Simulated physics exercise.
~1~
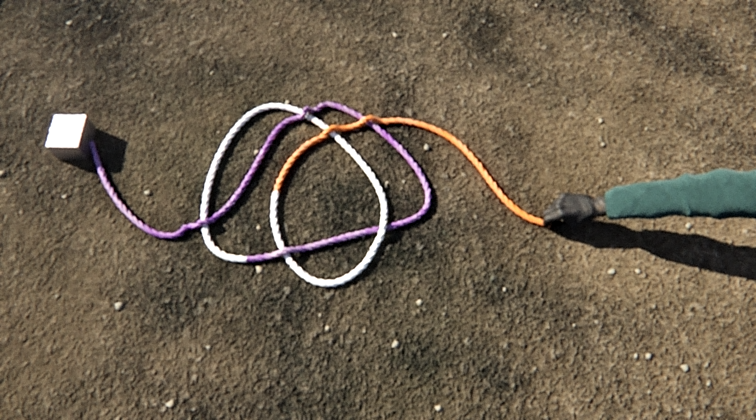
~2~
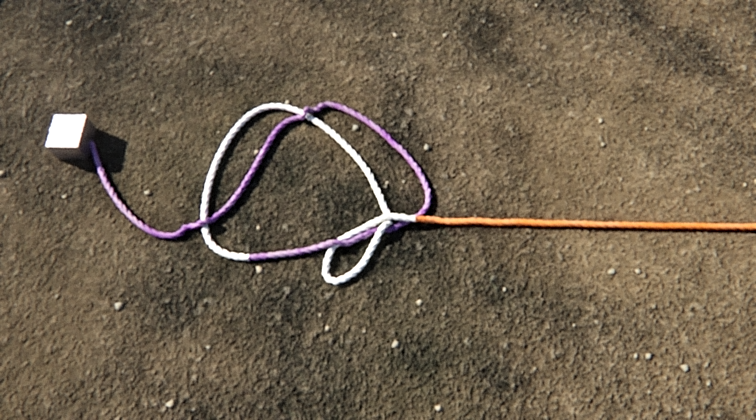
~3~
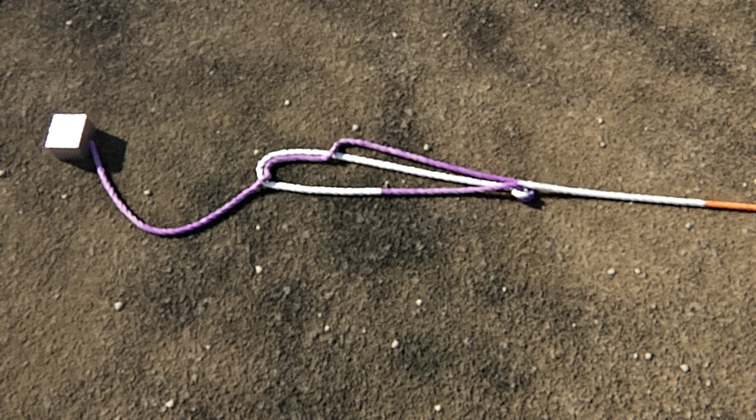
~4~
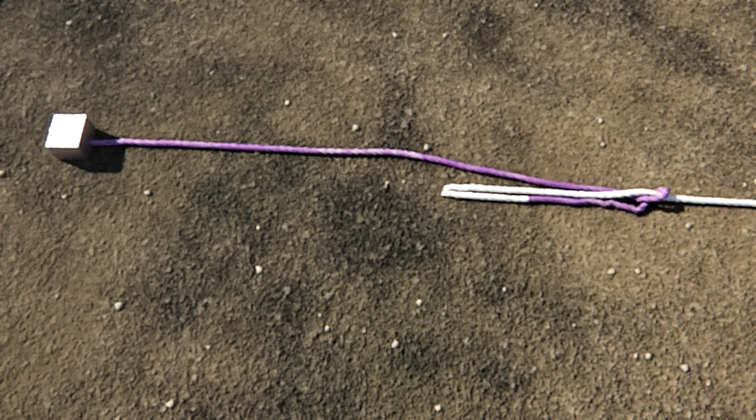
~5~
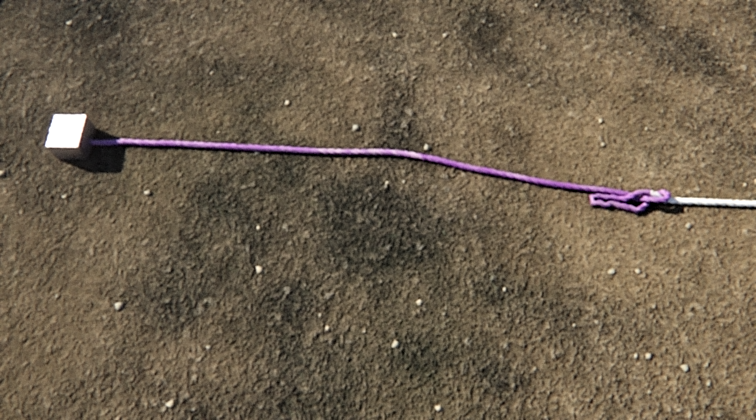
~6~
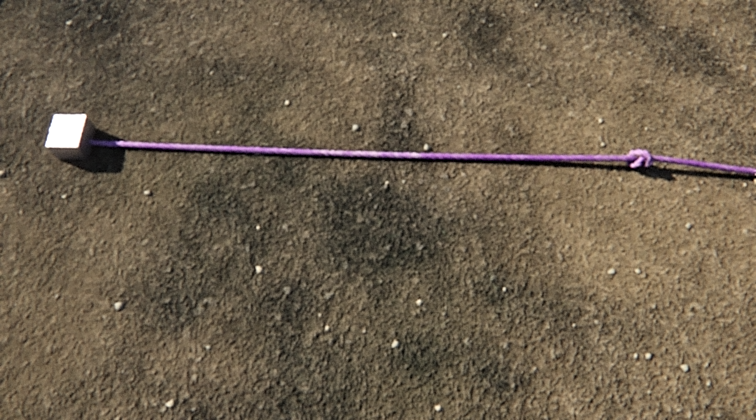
A gloved hand in a green sleeve pulled the orange end of a looped purple, white and orange rope off to the right, and the loops drew narrower and slid rightward until they tightened into a small knot in the taut purple stretch.
